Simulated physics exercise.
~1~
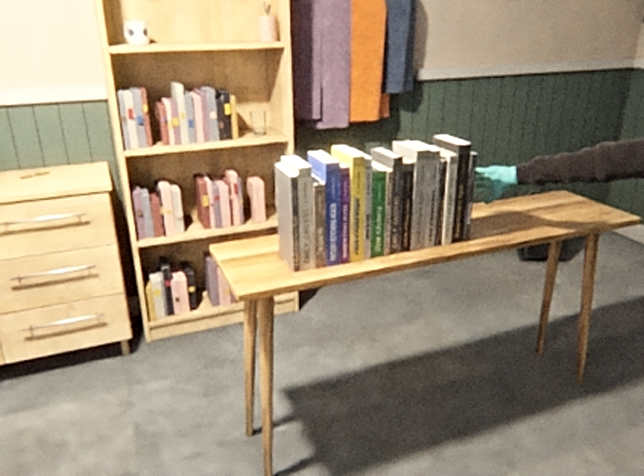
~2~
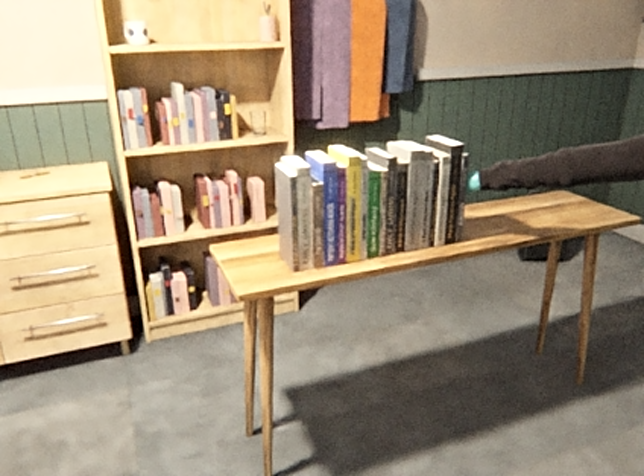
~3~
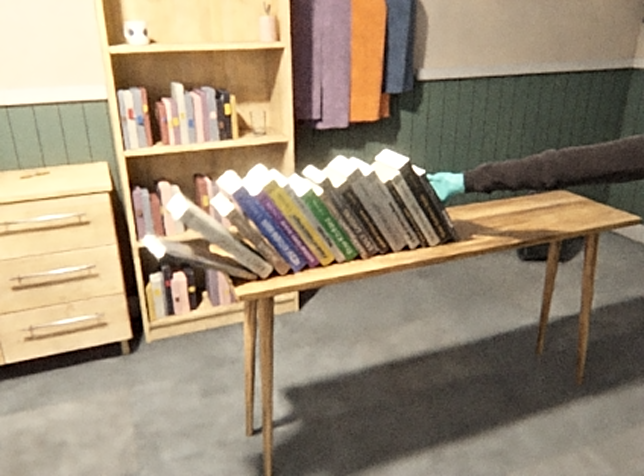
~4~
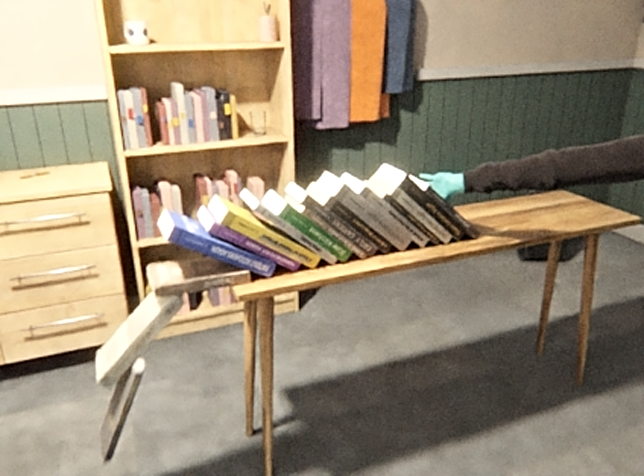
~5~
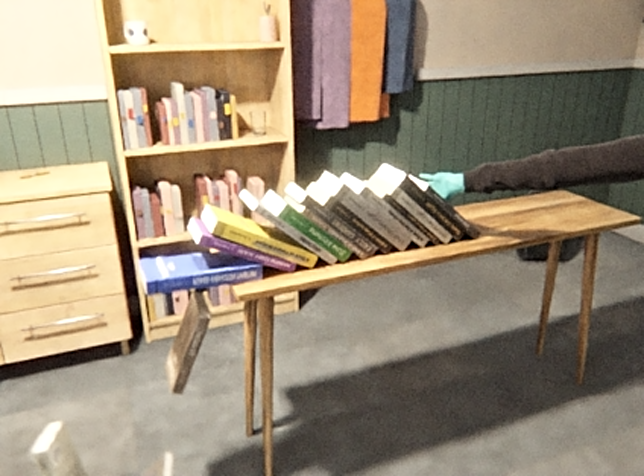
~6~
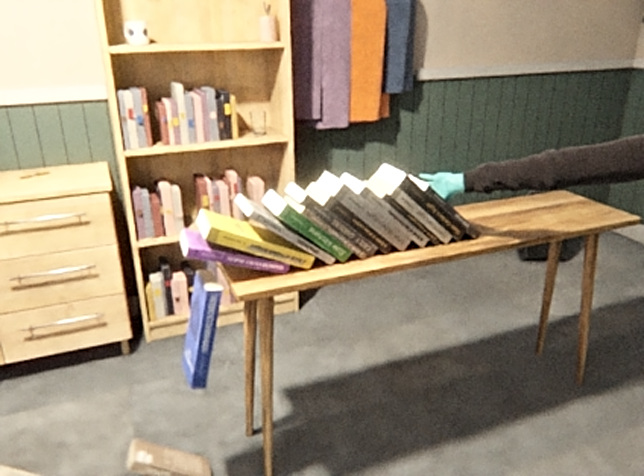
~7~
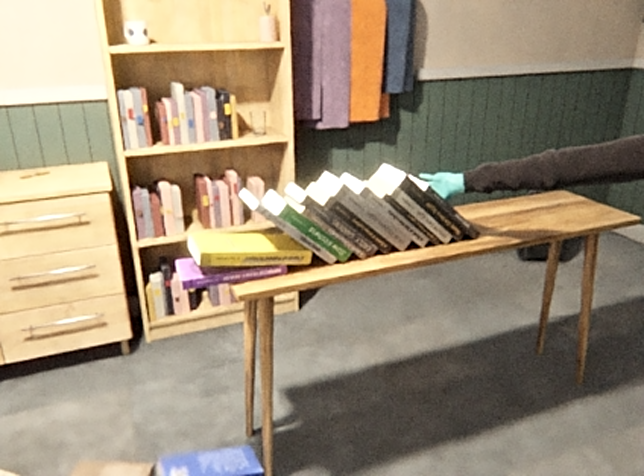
In a room with a bookshelf and drawers, a gloved hand pushed a row of upright books leftward along a wooden bench until they toppled like dominoes; several, including the blue one, fell off, while the yellow book ended lying flat at the edge.
